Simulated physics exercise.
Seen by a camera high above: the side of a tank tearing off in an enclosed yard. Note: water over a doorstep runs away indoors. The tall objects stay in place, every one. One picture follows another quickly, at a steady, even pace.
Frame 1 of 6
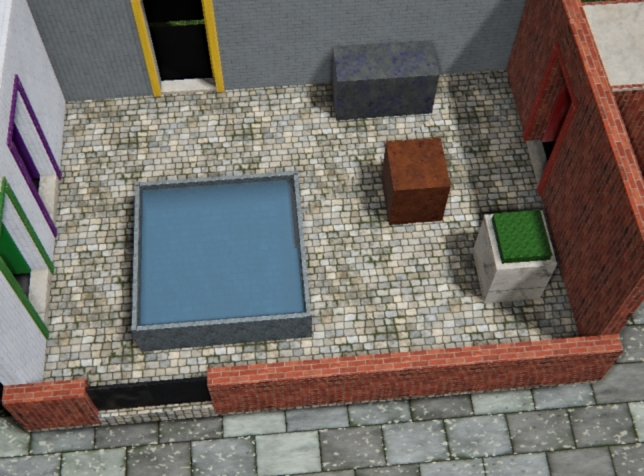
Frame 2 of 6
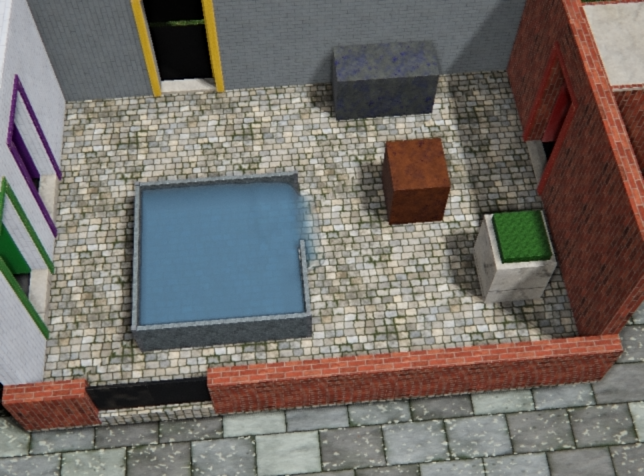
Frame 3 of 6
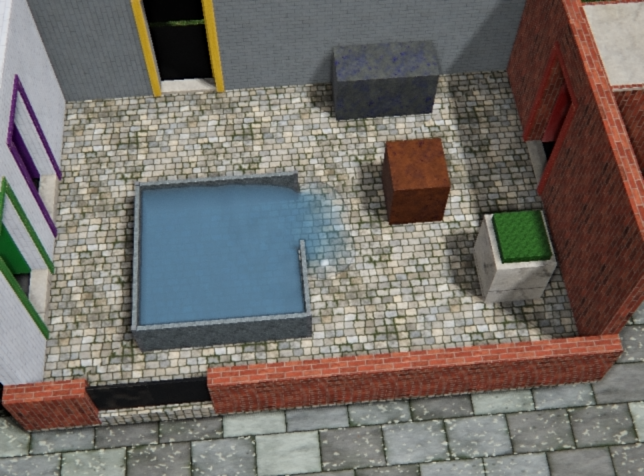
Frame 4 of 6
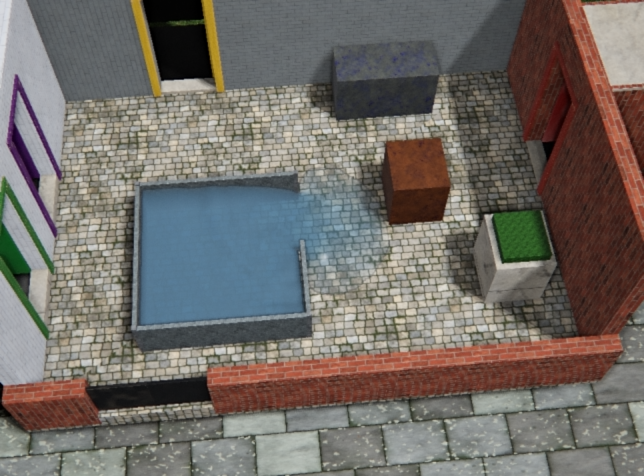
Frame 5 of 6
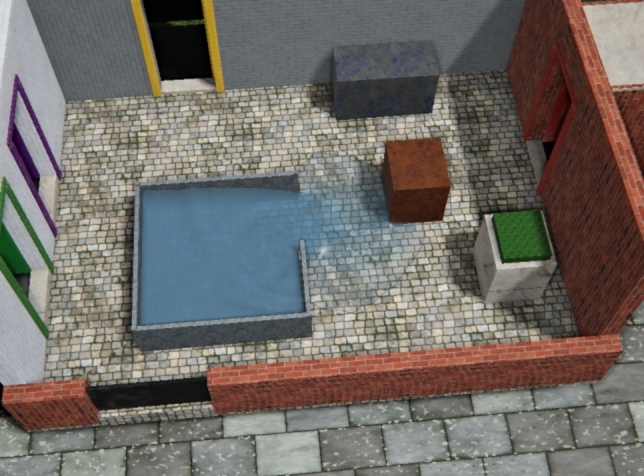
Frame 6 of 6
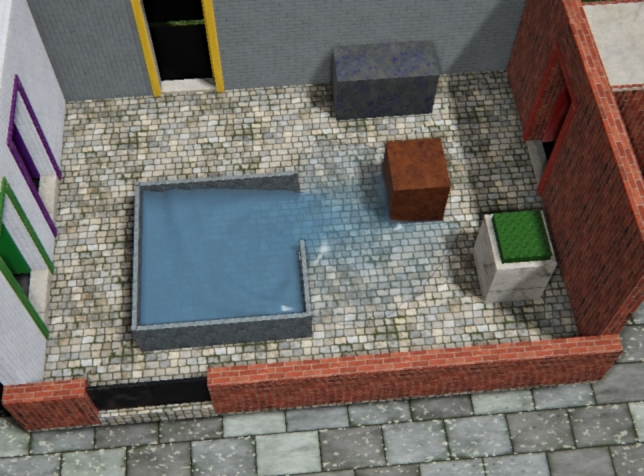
Walled cobbled courtyard, with the right side of a square blue pool opening and water spreading rightward around a rusty-brown block.
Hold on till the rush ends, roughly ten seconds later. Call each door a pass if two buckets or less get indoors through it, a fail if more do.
Yellow door: Pass, red door: Fail, purple door: Pass, green door: Pass.
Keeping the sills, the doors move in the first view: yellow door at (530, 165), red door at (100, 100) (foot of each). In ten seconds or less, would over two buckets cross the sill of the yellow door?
The yellow one floods.
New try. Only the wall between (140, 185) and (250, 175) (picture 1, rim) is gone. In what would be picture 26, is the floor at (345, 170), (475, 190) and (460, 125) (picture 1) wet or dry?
Going in your order, I'd say drenched, then still bare, then still bare.
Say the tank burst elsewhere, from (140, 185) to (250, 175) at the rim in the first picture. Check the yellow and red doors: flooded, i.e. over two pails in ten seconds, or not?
Yellow: Over the line; red: Under the line.
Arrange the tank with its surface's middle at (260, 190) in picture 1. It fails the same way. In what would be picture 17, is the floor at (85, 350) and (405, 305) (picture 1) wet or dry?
Spot one ends up left untouched, spot two sodden.
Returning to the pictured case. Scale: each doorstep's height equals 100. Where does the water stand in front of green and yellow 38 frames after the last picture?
Some 0 percent and then some 70 percent.
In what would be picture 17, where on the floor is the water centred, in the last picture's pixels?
That puts it at around (295, 245).
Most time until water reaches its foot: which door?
My answer: The green door.
A moment on, water covers 25 % of the floor; the yellow door not reached, the red door not reached, the purple door not reached, the green door not reached.
Next, water covers 40 % of the floor; the yellow door not reached, the red door wet at the sill, nothing in, the purple door not reached, the green door not reached.
Then, water covers 60 % of the floor; the yellow door wet at the sill, nothing in, the red door over two buckets in, the purple door not reached, the green door not reached.
Later, water covers 85 % of the floor; the yellow door wet at the sill, nothing in, the red door far over two buckets in, the purple door wet at the sill, nothing in, the green door not reached.
In the end, water covers 100 % of the floor; the yellow door wet at the sill, nothing in, the red door far over two buckets in, the purple door wet at the sill, nothing in, the green door wet at the sill, nothing in.
